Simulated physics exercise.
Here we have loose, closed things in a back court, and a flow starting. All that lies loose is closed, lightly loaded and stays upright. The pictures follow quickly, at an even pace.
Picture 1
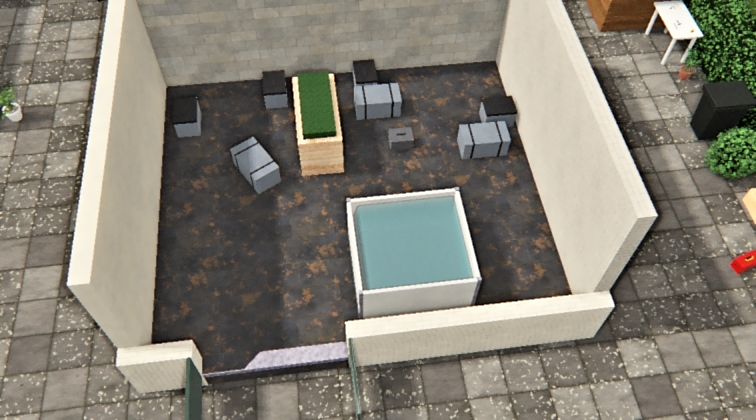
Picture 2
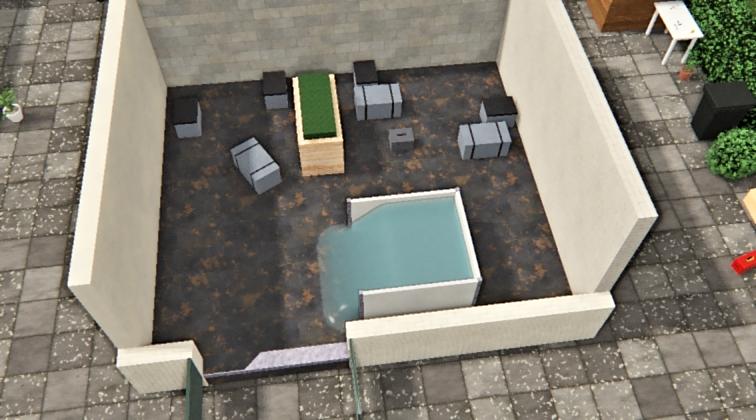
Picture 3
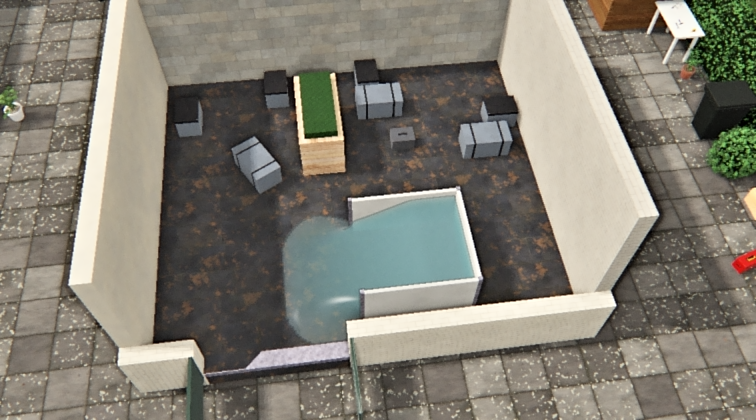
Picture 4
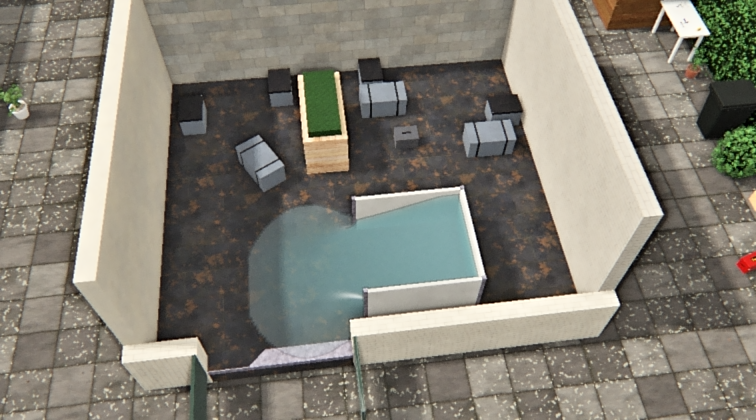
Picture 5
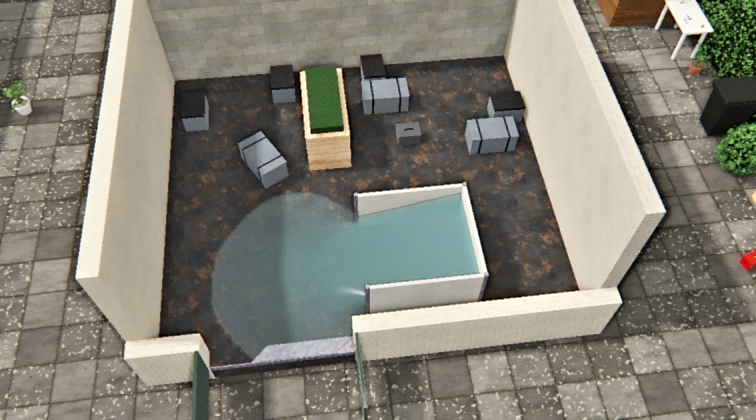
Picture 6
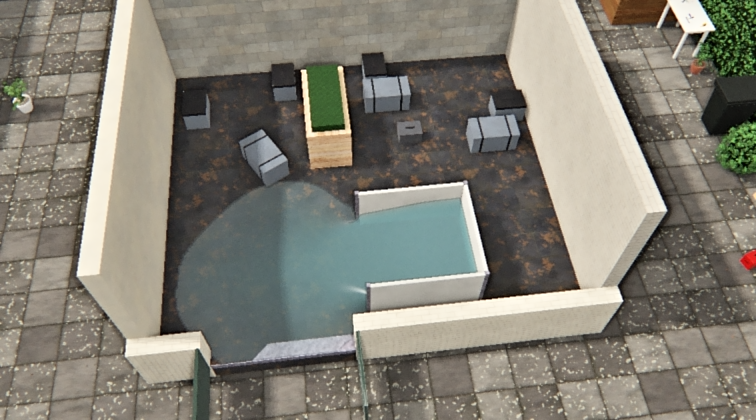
In a walled court, water spreads leftward from an open-sided tank across the dark floor.
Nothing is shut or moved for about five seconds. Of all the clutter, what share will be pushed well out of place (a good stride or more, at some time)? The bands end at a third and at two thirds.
That comes to from one to two thirds.
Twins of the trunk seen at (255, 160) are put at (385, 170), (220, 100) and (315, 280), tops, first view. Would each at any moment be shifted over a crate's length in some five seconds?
In turn: Under that, pushed that far, that far or more.
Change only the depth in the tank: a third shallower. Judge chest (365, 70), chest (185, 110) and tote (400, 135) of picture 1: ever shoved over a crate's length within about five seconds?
In that order: Under that, yes, short of that.
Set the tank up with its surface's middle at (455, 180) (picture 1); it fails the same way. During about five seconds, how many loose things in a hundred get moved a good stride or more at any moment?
Near 40 in a hundred.
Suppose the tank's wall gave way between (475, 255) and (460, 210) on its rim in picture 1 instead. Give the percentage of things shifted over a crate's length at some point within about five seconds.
Roughly 50 per cent.
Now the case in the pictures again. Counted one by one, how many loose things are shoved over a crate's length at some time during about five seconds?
It comes to 4.
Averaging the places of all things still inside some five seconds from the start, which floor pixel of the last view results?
Roughly at (402, 110).
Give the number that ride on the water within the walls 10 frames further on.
It comes to 0.
A moment on, 0 of 8 are well off their spots; 0 afloat.
Next, 0 of 8 are well off their spots; 0 afloat.
Later, 1 of 8 are well off their spots; 1 afloat.
In the end, 4 of 8 are well off their spots, and 4 have been at some point; 3 afloat.
